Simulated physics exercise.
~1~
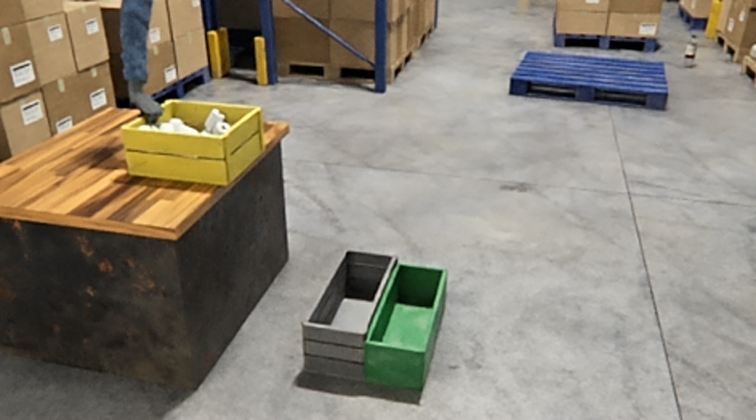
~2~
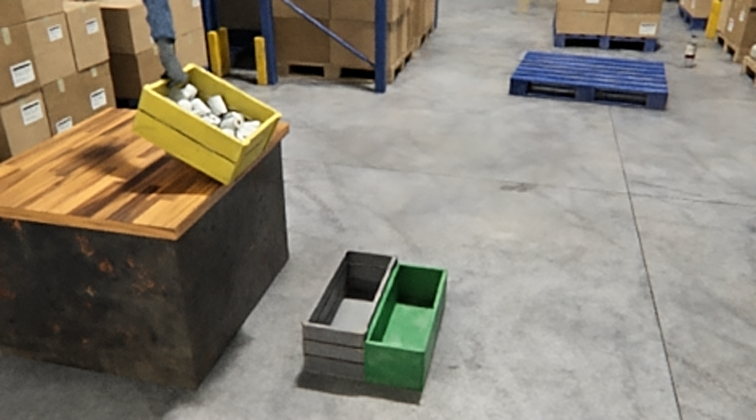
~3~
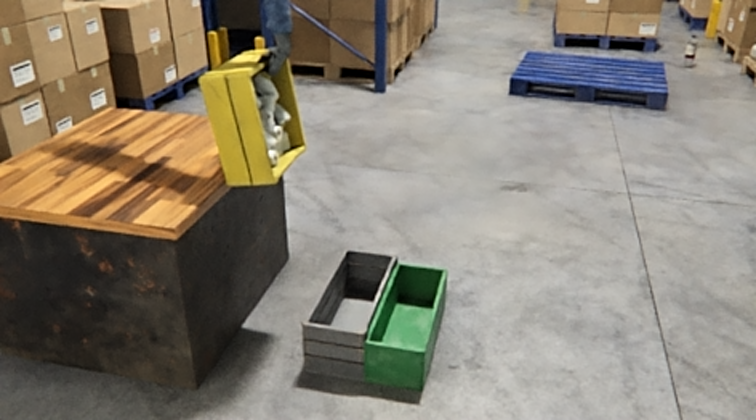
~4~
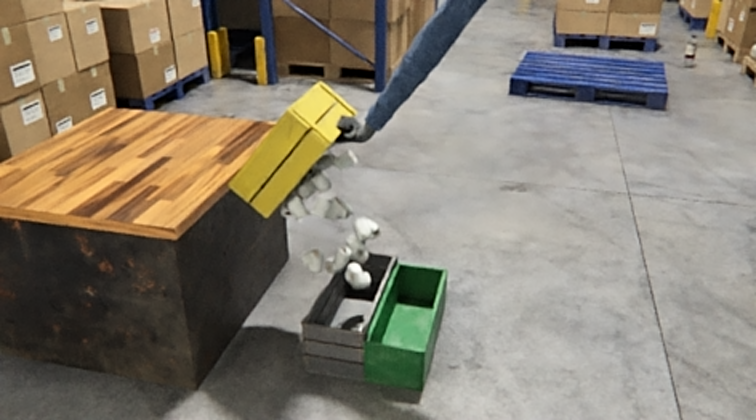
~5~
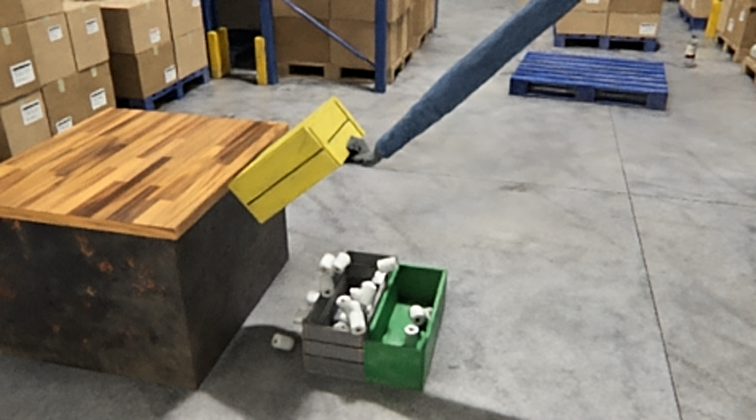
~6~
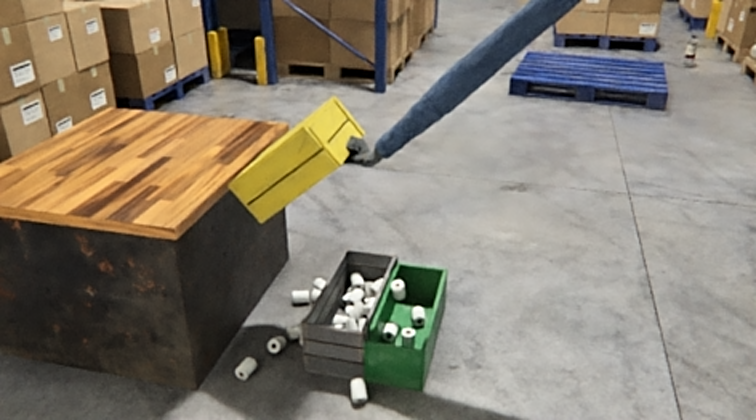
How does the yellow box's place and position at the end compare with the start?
At the start the yellow box sits upright on top of the bench, while at the end it is farther right and slightly lower, held steeply tipped past the bench's edge.
